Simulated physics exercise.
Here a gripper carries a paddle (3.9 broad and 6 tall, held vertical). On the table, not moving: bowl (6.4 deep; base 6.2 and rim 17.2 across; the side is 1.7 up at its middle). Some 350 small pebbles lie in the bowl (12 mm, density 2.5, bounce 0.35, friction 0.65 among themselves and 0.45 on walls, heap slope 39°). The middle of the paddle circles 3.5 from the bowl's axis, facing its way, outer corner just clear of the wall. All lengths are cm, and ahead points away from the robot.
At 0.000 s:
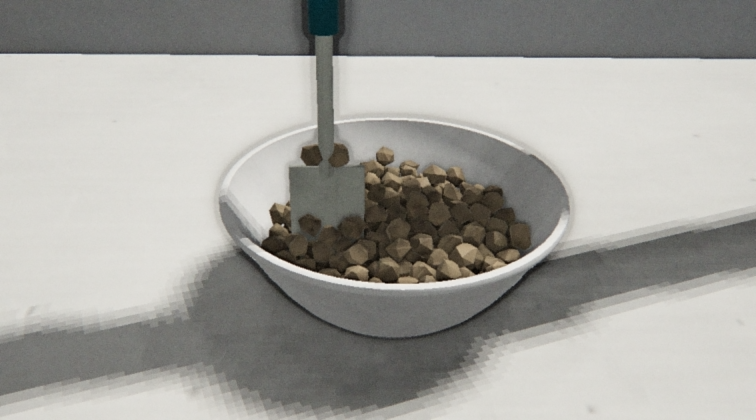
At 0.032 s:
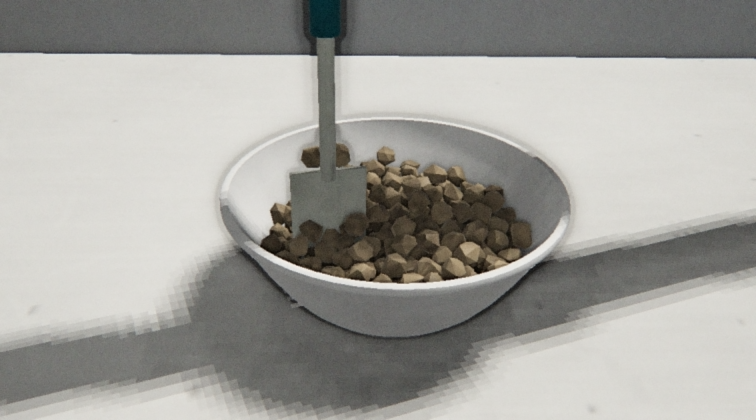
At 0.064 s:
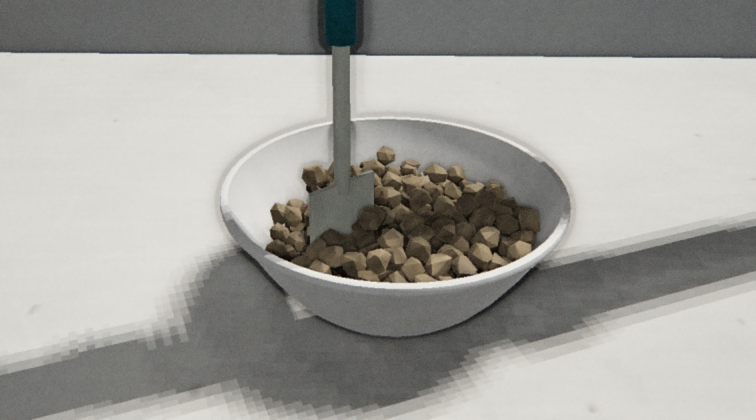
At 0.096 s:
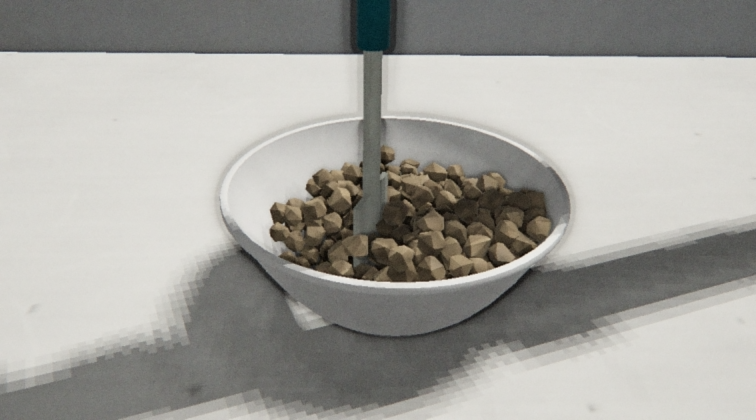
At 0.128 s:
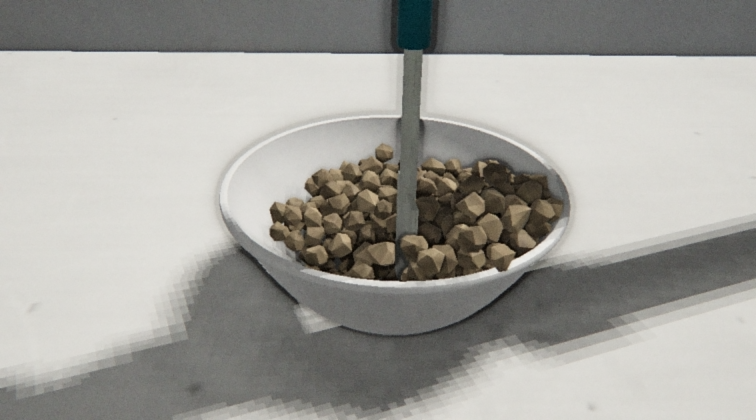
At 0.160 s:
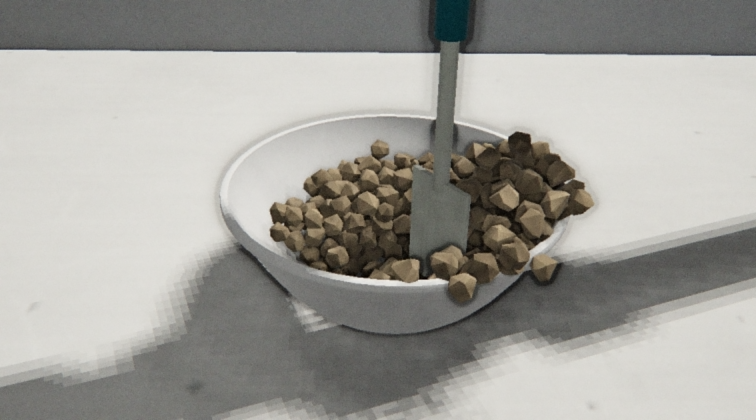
A paddle with a teal handle swept from left to right through brown pebbles in a white bowl, turning as it moved, and pushed them into a heap that bulged over the right rim.
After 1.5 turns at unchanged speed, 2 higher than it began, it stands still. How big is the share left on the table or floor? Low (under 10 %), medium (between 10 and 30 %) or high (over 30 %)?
On the table or floor the share is high, over 30 %.
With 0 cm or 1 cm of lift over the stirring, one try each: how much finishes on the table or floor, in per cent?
About 45 and 45 per cent.
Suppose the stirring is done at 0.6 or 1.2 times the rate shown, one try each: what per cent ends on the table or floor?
About 20 and 40 per cent.
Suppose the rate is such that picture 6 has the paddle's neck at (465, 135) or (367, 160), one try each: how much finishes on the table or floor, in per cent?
Some 45 and 20 per cent.
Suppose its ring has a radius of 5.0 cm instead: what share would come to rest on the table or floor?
Then about 25 per cent.
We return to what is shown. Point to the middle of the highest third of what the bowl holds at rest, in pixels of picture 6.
Around (390, 236).
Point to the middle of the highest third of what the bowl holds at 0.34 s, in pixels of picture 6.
Near (336, 136).
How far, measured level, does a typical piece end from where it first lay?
Some 9 cm.
By 0.34 s, 284° round, highest piece 10 above the table; 263 in the bowl, 36 on the table or floor, 49 in flight or on the tool.
By 0.51 s, 83° round, highest piece 8 above the table; 219 in the bowl, 114 on the table or floor, 15 in flight or on the tool.
By 0.80 s, 180° round, highest piece 6 above the table; 210 in the bowl, 138 on the table or floor.
By 1.50 s, 180° round, highest piece 6 above the table; 210 in the bowl, 138 on the table or floor.
Final count, 210 in the bowl, 138 on the table or floor. That is 40 % on the table or floor.
